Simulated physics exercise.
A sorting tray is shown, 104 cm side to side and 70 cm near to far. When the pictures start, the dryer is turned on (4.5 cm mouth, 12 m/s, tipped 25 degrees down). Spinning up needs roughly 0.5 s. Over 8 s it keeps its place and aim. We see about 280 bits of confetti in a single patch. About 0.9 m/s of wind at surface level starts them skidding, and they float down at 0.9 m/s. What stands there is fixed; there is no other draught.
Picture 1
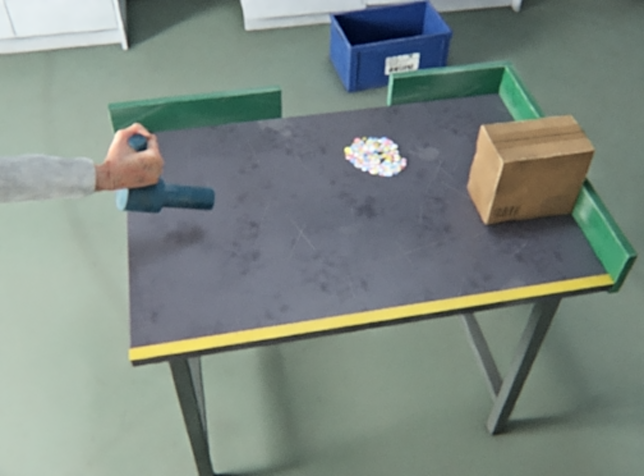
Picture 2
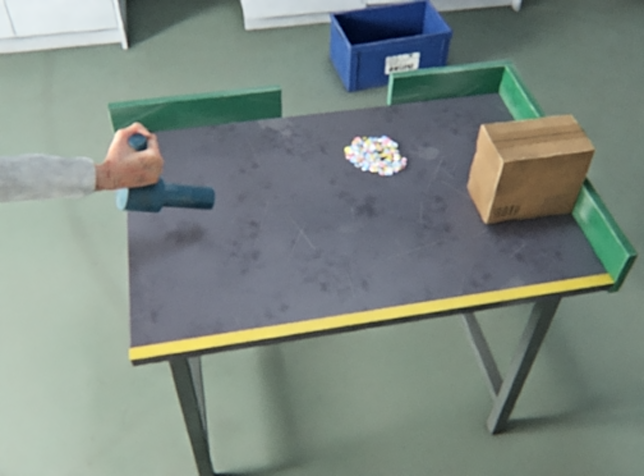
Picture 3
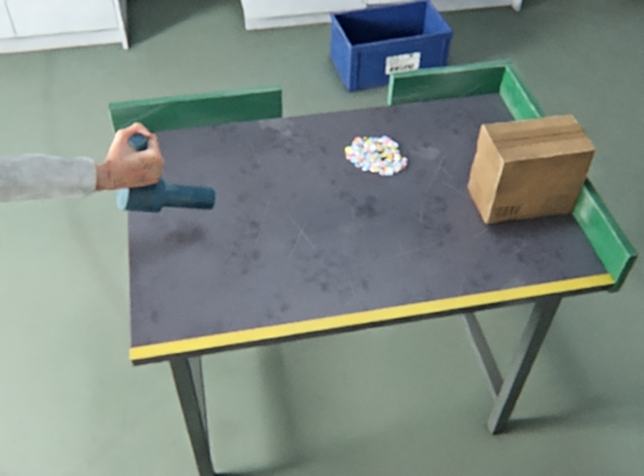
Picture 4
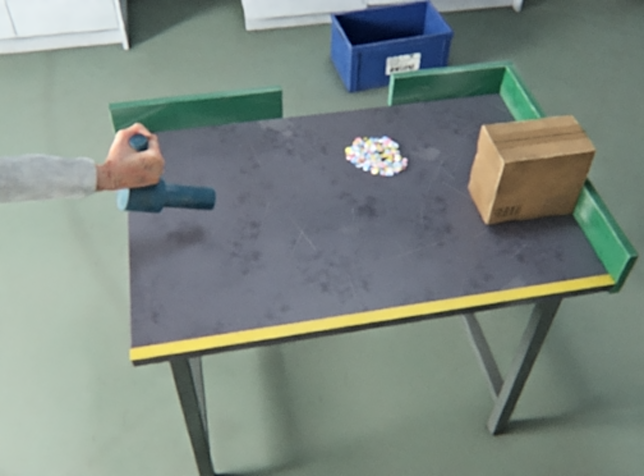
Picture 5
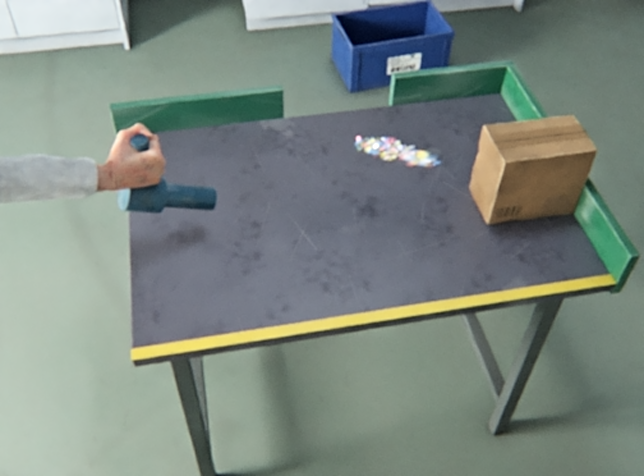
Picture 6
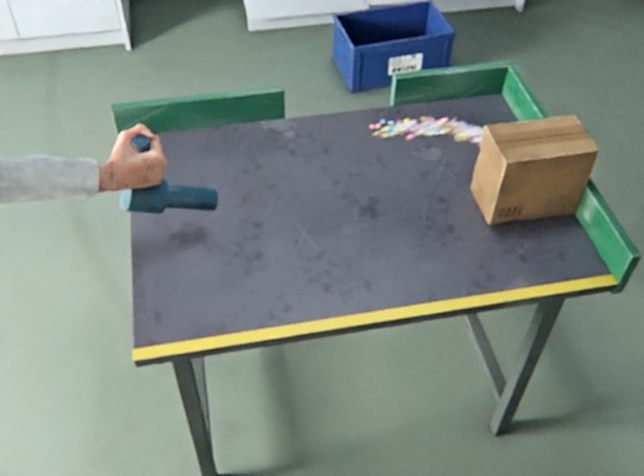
On a dark tabletop, a hand holds a dryer while still confetti then streams right.
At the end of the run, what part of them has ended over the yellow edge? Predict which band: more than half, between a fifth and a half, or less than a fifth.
Less than a fifth of them.
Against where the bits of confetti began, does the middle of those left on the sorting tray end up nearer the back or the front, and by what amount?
Looks like a rearward shift by some 20 cm.
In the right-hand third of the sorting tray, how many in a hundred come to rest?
I'd estimate around 100 per cent.
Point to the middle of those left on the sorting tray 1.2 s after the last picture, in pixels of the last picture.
(502, 85), roughly.
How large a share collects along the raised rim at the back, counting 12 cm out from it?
Roughly 100 in a hundred.
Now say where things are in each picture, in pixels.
In the first frame, the middle of the bits of confetti is near (375, 157), none has stirred yet and the mouth of the dryer is at (211, 199).
In the second frame, the middle of the bits of confetti is near (375, 156), none has stirred yet and the yellow edge is centred on (384, 319).
In the third frame, the middle of the bits of confetti is near (375, 156), none has stirred yet and the top of a box is at (539, 136).
In the fourth frame, the middle of the bits of confetti is near (376, 157) and none has stirred yet.
In the fifth frame, the middle of the bits of confetti is near (392, 149), the farthest in sight from the dryer is at (436, 163) and about 65 % have left their places.
In the sixth frame, the middle of the bits of confetti is near (447, 127), the farthest in sight from the dryer is at (483, 130) and all have left their places.
Then, 1.2 s after the last picture, 47 % are on the move or not yet settled, 0 % are over the yellow edge; the middle of those still in play is near (502, 85).
Then, 2.1 s after the last picture, 46 % are on the move or not yet settled, 0 % are over the yellow edge; the middle of those still in play is near (502, 85).
Then, 4.0 s after the last picture, 45 % are on the move or not yet settled, 0 % are over the yellow edge; the middle of those still in play is near (502, 85).
Then, 7.6 s after the last picture, at the end, 0 % are over the yellow edge; the middle of those still in play is near (502, 85).
